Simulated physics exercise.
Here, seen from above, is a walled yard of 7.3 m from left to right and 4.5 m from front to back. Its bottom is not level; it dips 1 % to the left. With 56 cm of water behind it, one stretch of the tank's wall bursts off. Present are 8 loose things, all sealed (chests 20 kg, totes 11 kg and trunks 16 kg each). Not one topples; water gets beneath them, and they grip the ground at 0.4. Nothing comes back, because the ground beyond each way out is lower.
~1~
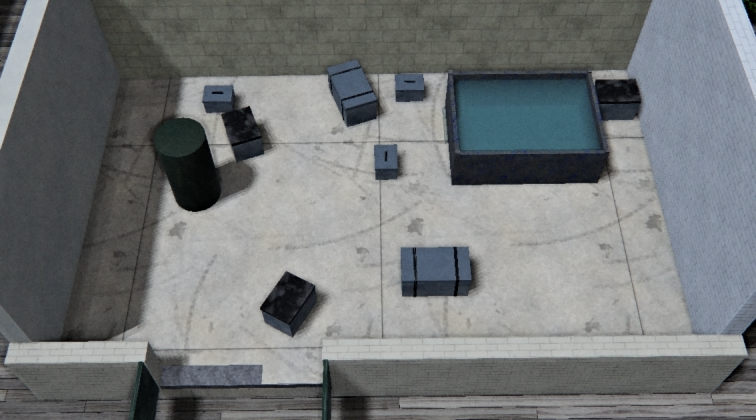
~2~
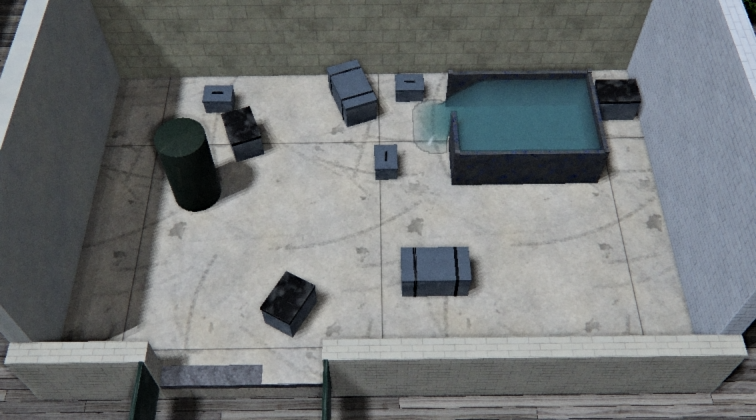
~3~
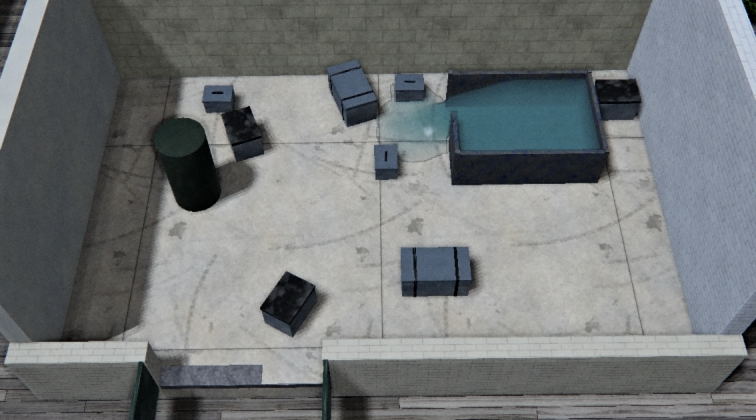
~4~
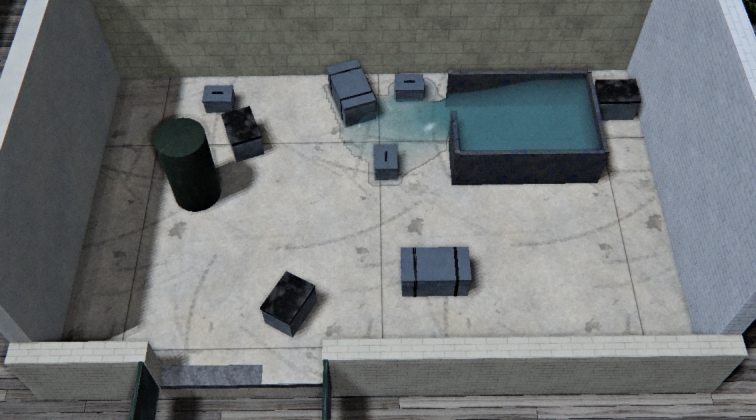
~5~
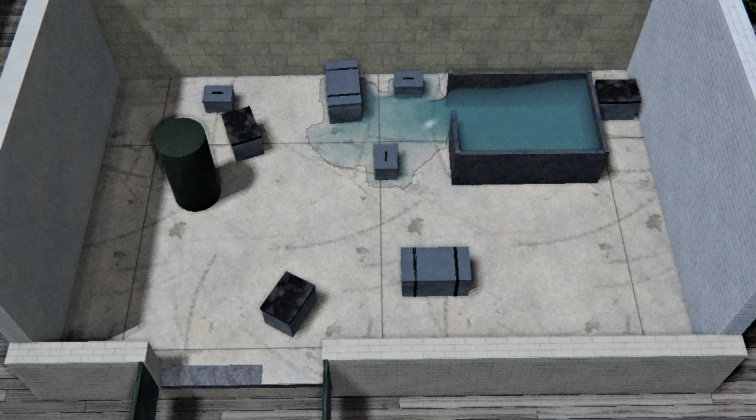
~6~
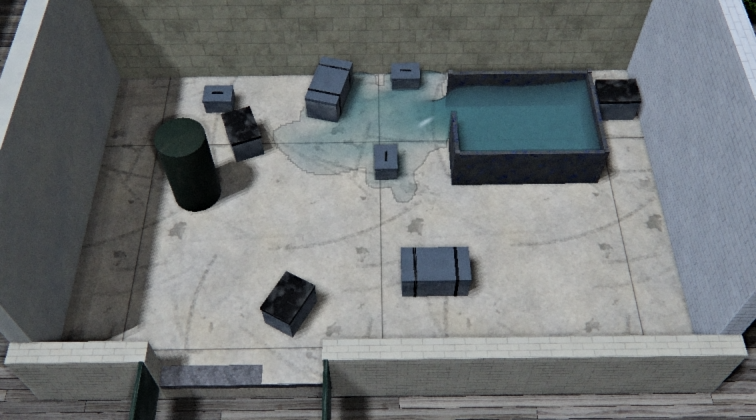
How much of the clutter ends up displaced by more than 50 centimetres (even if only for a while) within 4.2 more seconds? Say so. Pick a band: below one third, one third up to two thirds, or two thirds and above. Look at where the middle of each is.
The share is one third up to two thirds.
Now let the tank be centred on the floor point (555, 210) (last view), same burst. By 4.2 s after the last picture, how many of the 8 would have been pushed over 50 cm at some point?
Count: 4.
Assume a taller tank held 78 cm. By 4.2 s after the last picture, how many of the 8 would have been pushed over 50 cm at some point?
It would come to 5 of them.
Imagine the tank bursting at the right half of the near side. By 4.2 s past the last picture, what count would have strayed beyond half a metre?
Count: 2.
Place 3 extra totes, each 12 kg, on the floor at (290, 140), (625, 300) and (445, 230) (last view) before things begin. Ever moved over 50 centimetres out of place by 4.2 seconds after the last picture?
Each in turn ends up beyond the limit, within the limit, within the limit.
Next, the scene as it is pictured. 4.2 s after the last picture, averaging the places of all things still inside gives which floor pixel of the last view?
About (300, 192).
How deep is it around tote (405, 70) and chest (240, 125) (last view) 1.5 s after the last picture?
About 11 and 7 cm.
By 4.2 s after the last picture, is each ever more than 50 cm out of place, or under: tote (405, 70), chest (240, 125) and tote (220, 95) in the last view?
In order: Farther, farther and farther.
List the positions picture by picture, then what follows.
In the first picture, a trunk at (352, 83) rests on the ground; a tote at (410, 82) rests on the ground; water covers 2.4 m2; 0 of 8 have shifted.
In the second picture, a trunk at (352, 83), on the bottom; a tote at (410, 82) rests on the ground; 2.7 m2 under water; 0 of 8 have shifted.
In the third picture, a trunk at (352, 83) rests on the ground; a tote at (410, 82), on the bottom; water covers 3.3 m2; 0 of 8 have shifted.
In the fourth picture, a trunk at (351, 83), on the bottom; a tote at (410, 82), on the bottom; 3.7 m2 under water; 0 of 8 have shifted.
In the fifth picture, a trunk at (343, 82) rests on the ground, 12 cm from its start; a tote at (409, 79), on the bottom, 6 cm from its start; water covers 4.3 m2; 2 of 8 have shifted.
In the sixth picture, a trunk at (329, 80) rests on the ground, 32 cm from its start; a tote at (406, 71) rests on the ground, 22 cm from its start; 5.2 m2 under water; 2 of 8 have shifted.
Then, 0.4 s after the last picture 1 of 8 are over 50 cm from their spots; 0 afloat.
Then, 1.5 s after the last picture 4 of 8 are over 50 cm from their spots; 2 afloat.
Then, 2.8 s after the last picture 4 of 8 are over 50 cm from their spots; 2 afloat.
Then, 4.2 s after the last picture 4 of 8 are over 50 cm from their spots, and 4 have been at some point; 2 afloat.
